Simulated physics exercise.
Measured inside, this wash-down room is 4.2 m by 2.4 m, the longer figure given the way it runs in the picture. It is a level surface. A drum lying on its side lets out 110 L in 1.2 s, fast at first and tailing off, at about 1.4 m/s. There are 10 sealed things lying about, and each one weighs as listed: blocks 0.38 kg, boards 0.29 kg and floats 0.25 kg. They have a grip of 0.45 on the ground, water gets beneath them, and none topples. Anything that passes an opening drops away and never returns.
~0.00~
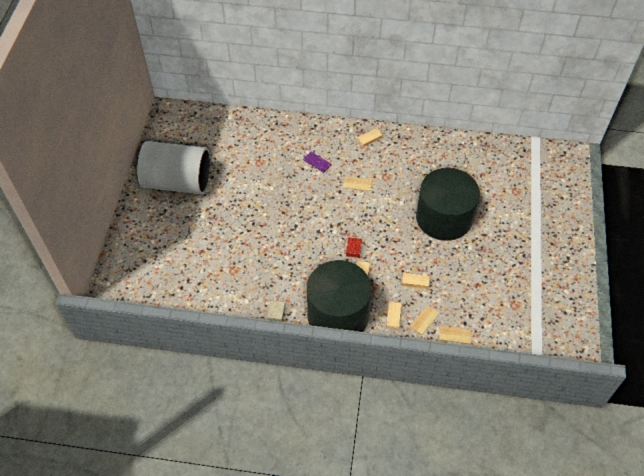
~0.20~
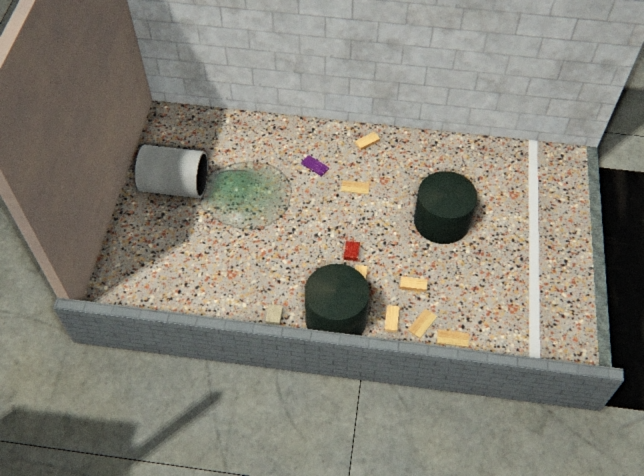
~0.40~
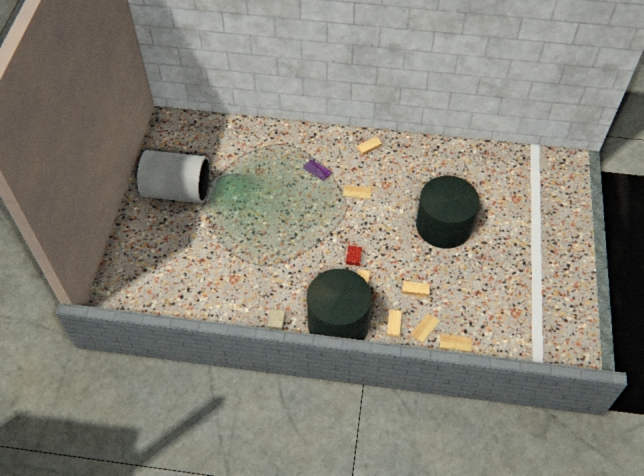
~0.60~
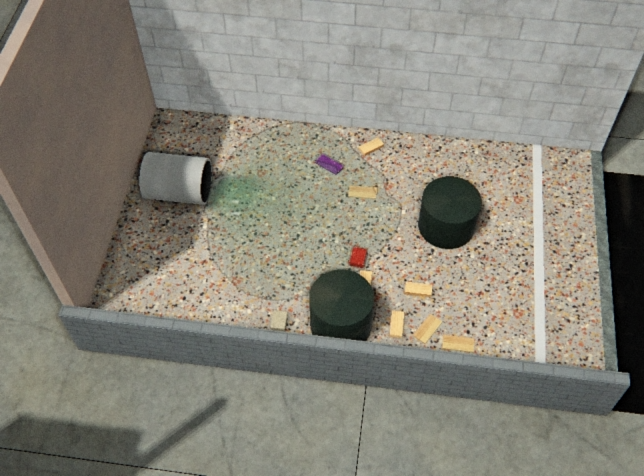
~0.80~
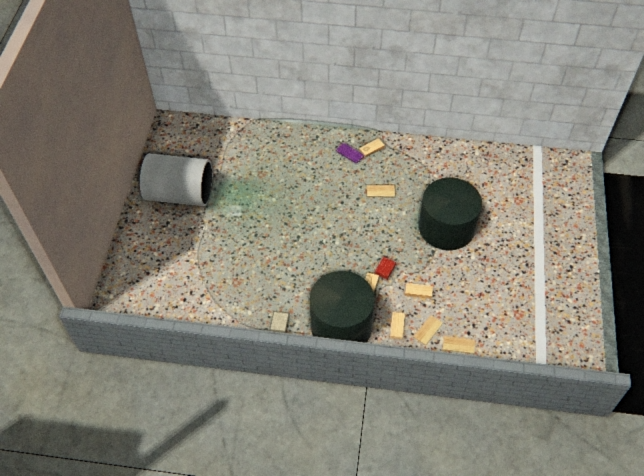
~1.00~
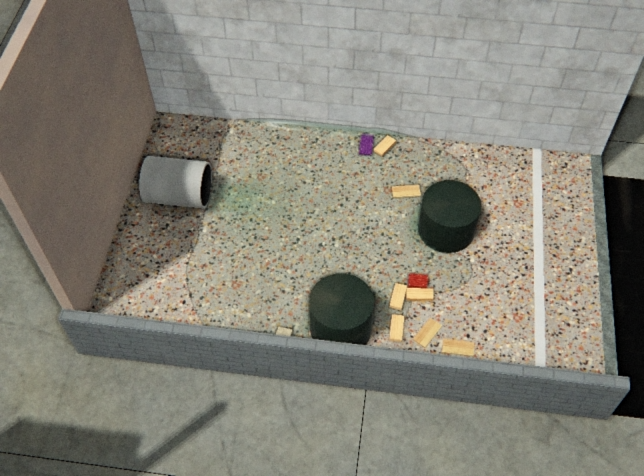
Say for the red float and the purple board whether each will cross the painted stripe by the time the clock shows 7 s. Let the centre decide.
Result: Red float: Beyond; purple board: Beyond.
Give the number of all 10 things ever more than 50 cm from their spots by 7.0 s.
I count 10 of them.
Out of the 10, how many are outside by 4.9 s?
Count at that moment: 7.
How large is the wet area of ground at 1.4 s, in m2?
Somewhere about 5.5 m2, give or take.
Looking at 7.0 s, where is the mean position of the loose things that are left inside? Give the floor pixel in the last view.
(351, 302).
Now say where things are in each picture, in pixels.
In the first frame, the red float at (354, 246), on the bottom; the purple board at (317, 161) rests on the ground; water covers 0.0 m2; 0 of 10 have shifted.
In the second frame, the red float at (352, 249) rests on the ground; the purple board at (315, 165), on the bottom; water covers 0.4 m2; 0 of 10 have shifted.
In the third frame, the red float at (354, 254) rests on the ground; the purple board at (317, 170) rests on the ground; water covers 1.2 m2; 0 of 10 have shifted.
In the fourth frame, the red float at (358, 256) rests on the ground; the purple board at (329, 164), afloat, 12 cm from its start; water covers 2.4 m2; 1 of 10 have shifted.
In the fifth frame, the red float at (386, 266), on the bottom, 26 cm from its start; the purple board at (350, 153) floats, 37 cm from its start; water covers 3.6 m2; 3 of 10 have shifted.
In the sixth frame, the red float at (418, 280) rests on the ground, 56 cm from its start; the purple board at (366, 144), afloat, 58 cm from its start; water covers 4.5 m2; 6 of 10 have shifted.
After 1.4 s the red float is near (482, 293), 1.1 m from its start, afloat; the purple board is near (401, 144), 0.8 m from its start, afloat; 0 of 10 are over the mark; 6 afloat.
After 3.1 s the red float has gone out; the purple board is near (594, 178), 2.5 m from its start, afloat; 6 of 10 are over the mark; 5 afloat.
After 4.9 s the red float has gone out; the purple board has gone out; 8 of 10 are over the mark; 0 afloat.
After 7.0 s the red float has gone out; the purple board has gone out; 8 of 10 are over the mark; 0 afloat.
